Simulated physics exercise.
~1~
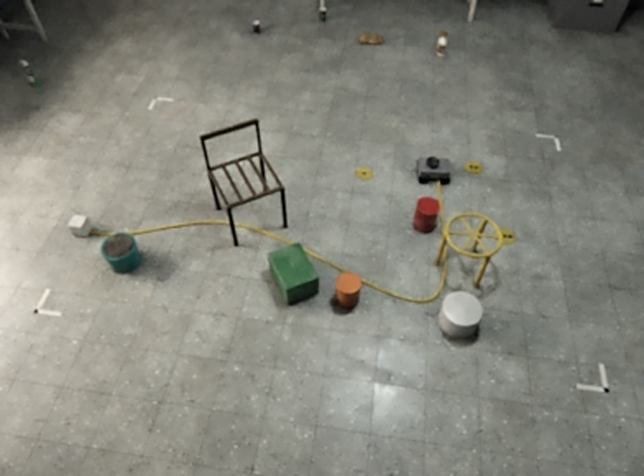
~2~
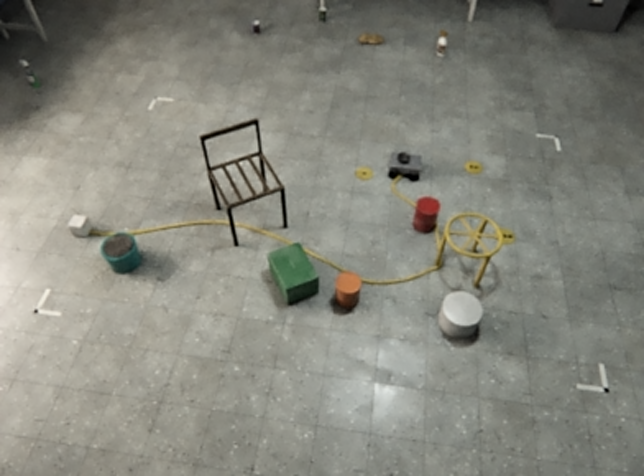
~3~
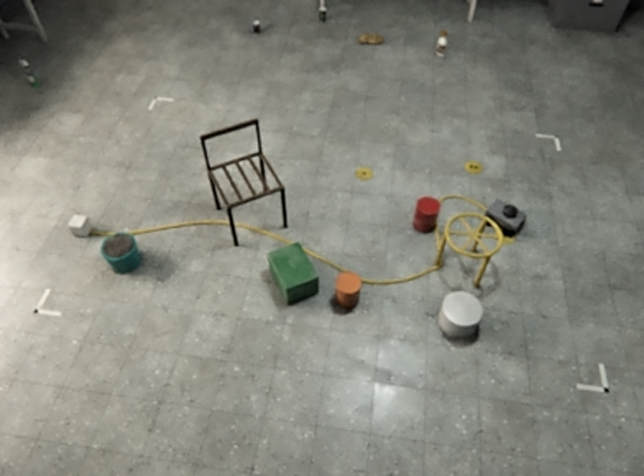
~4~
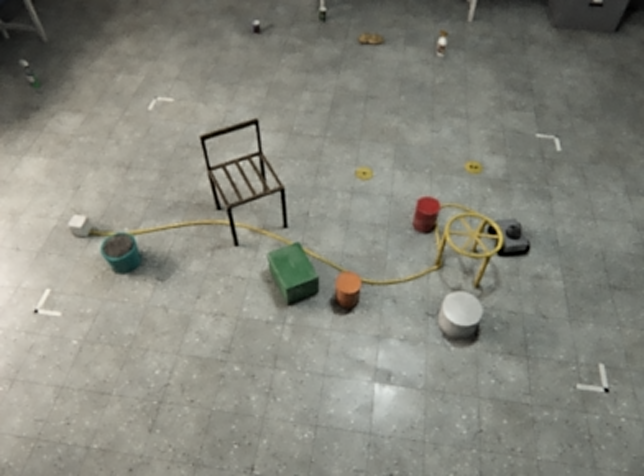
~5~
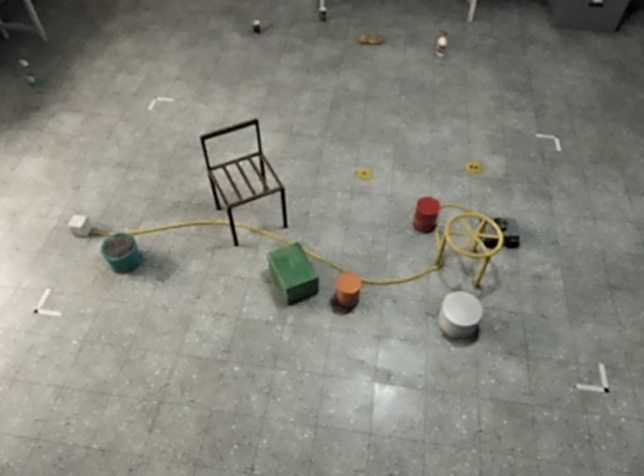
On a grey tiled floor, a tethered cart moves left, then rounds the red bucket and stops by the yellow stool.
